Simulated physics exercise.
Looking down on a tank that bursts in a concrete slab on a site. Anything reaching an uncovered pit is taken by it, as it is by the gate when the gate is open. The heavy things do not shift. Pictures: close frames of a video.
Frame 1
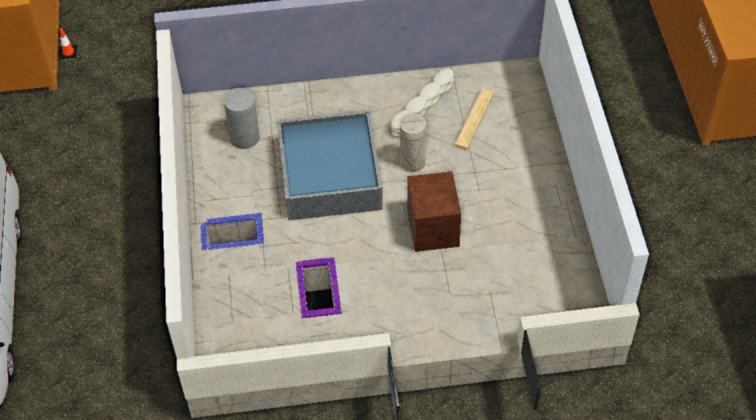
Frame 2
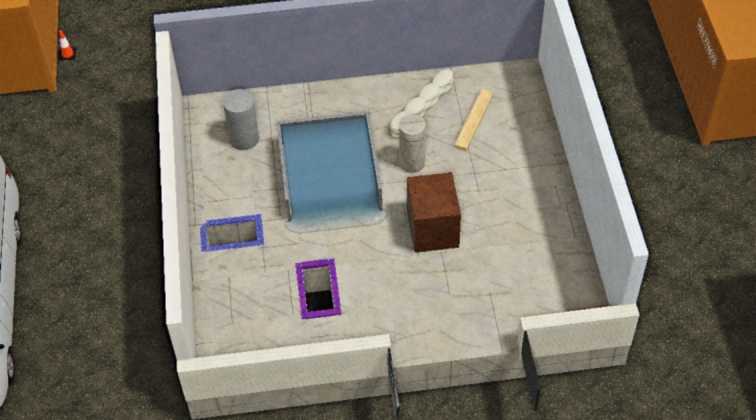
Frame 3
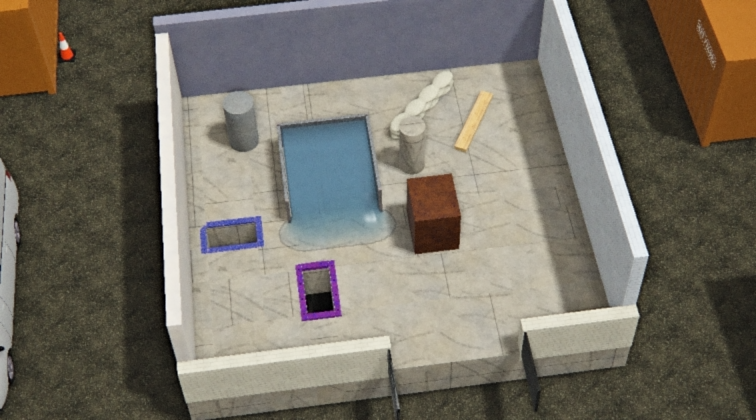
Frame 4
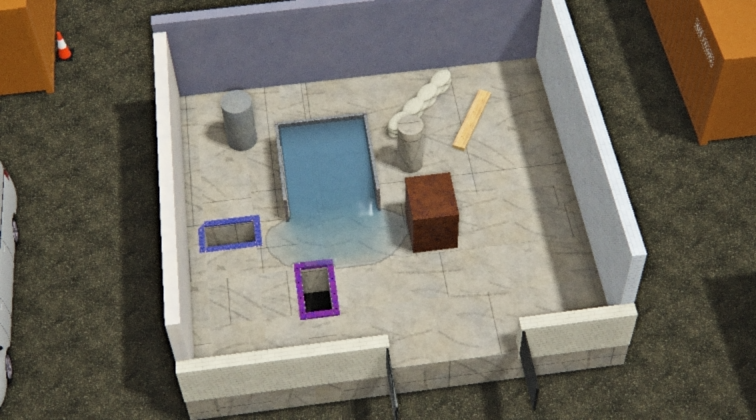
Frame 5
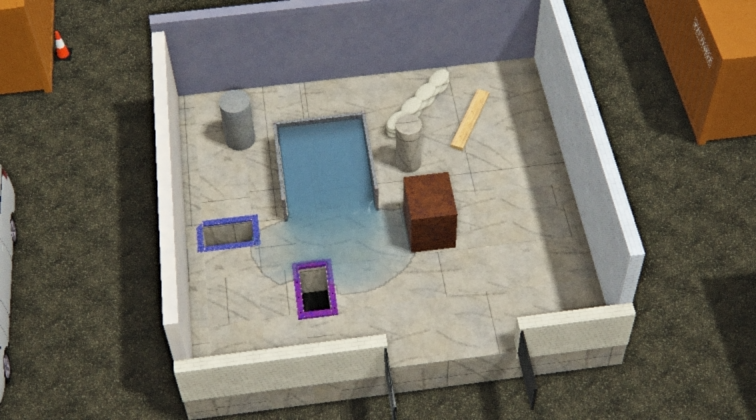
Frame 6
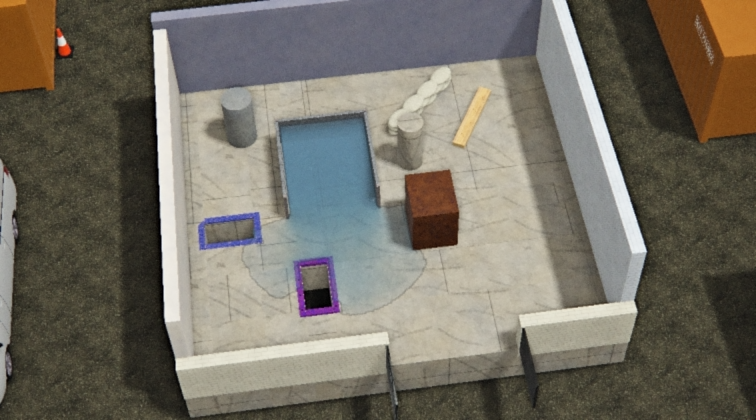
In a walled concrete yard, a blue tank's front opens and water spreads across the floor.
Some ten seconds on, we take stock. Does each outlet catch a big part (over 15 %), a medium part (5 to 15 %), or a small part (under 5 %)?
Parts caught - gate: A big part; purple pit: A big part; blue pit: A medium part.
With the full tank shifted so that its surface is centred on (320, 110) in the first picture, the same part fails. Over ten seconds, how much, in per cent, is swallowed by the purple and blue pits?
After ten seconds: Purple pit at 12 percent, blue pit at 12 percent.
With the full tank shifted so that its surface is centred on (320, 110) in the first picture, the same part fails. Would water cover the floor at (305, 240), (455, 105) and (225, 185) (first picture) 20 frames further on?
Spot one wetted, spot two unwetted, spot three unwetted.
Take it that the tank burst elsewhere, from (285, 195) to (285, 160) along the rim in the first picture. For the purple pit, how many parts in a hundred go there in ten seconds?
I'd estimate the purple pit takes around 0 percent.
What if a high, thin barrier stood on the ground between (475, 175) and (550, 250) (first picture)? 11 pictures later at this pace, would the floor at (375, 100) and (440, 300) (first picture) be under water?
In turn, the first is spared and the second submerged.
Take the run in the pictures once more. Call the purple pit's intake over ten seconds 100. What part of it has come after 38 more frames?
Around 95 %.
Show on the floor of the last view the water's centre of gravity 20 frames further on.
I'd point to (324, 267).
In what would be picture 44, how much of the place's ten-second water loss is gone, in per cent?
It would be around 80 %.
A moment on, water covers 20 % of the floor; the gate 1 %, the purple pit 7 %, the blue pit 0 %.
Next, water covers 30 % of the floor; the gate 7 %, the purple pit 13 %, the blue pit 0 %.
Then, water covers 30 % of the floor; the gate 21 %, the purple pit 17 %, the blue pit 0 %.
Later, water covers 40 % of the floor; the gate 32 %, the purple pit 19 %, the blue pit 2 %.
In the end, water covers 45 % of the floor; the gate 38 %, the purple pit 19 %, the blue pit 7 %.
